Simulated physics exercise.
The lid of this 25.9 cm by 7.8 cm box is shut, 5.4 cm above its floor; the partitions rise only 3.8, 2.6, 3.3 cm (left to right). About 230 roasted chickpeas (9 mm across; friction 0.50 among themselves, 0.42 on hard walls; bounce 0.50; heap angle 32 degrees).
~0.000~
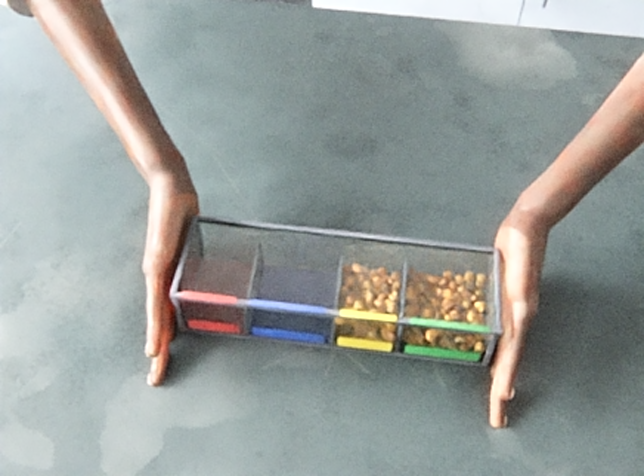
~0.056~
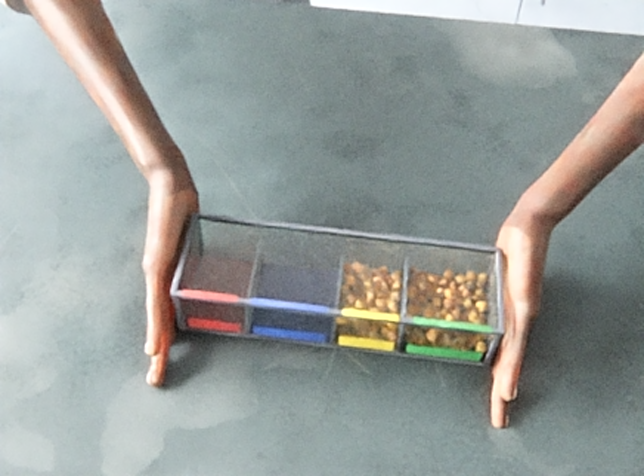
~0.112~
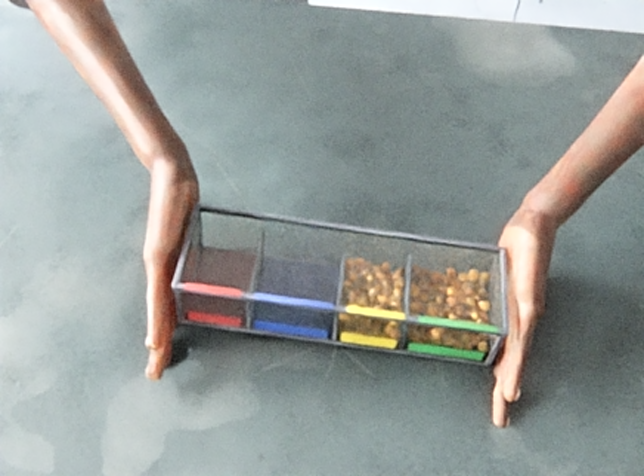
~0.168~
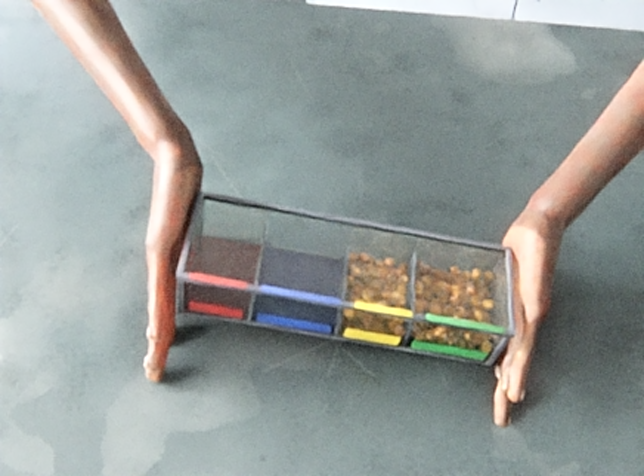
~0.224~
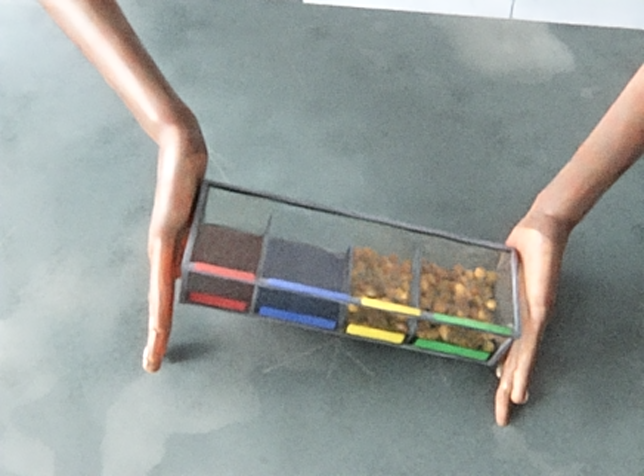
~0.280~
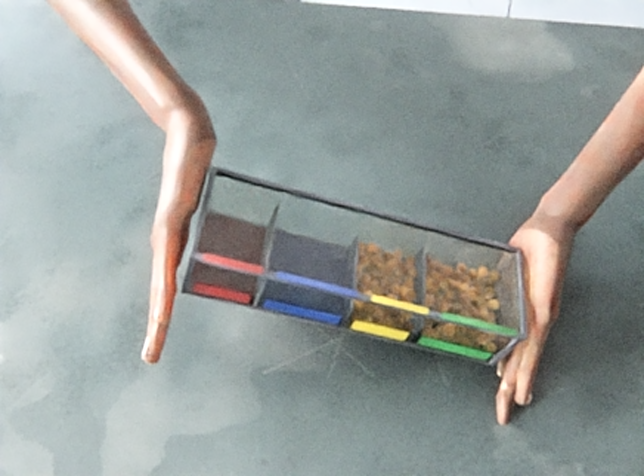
Two hands held a clear, divided box of roasted chickpeas by its ends above a gray surface, then the left hand raised its end, slanting the box down toward the right.
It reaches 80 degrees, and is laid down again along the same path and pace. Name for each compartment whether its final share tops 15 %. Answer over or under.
Red under, blue under, green over, yellow over.
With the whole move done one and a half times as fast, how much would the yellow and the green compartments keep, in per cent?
Then: Yellow 30; green 70.
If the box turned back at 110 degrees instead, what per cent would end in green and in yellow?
Then: Green 95; yellow 5.
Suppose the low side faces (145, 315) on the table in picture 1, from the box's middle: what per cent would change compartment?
Some 35 per cent.
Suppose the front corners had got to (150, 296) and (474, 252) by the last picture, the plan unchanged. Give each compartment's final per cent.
Red 10, blue 25, green 35, yellow 25.
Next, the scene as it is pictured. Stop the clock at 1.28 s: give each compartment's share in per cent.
Red 0; blue 0; green 65; yellow 35.
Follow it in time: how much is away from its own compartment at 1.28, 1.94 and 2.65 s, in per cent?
About 0, 5, 5.
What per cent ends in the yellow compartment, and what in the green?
Yellow 35, green 65.
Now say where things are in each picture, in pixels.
Box tilt 0 degrees, front corners at (176, 294) and (496, 330); green 65 %, yellow 35 %, in the first frame.
Box tilt 1 degrees, front corners at (177, 292) and (499, 330), in the second frame.
Box tilt 4 degrees, front corners at (179, 285) and (503, 331), lowest corner right front, in the third frame.
Box tilt 8 degrees, front corners at (183, 274) and (510, 331), lowest corner right front, in the fourth frame.
Box tilt 12 degrees, front corners at (188, 264) and (515, 333), lowest corner right front, in the fifth frame.
Box tilt 16 degrees, front corners at (196, 254) and (521, 334), lowest corner right front; green 65 %, yellow 35 %. Its pace works out near 70 degrees a second, in the sixth frame.
Then, at 1.28 s, tilt 80 degrees; green 65 %, yellow 35 %.
After 1.94 s, tilt 35 degrees; green 65 %, yellow 35 %.
After 2.65 s, tilt 0 degrees; green 65 %, yellow 35 %.
By 3.1 s all is still; red 0 %, blue 0 %, green 65 %, yellow 35 %.
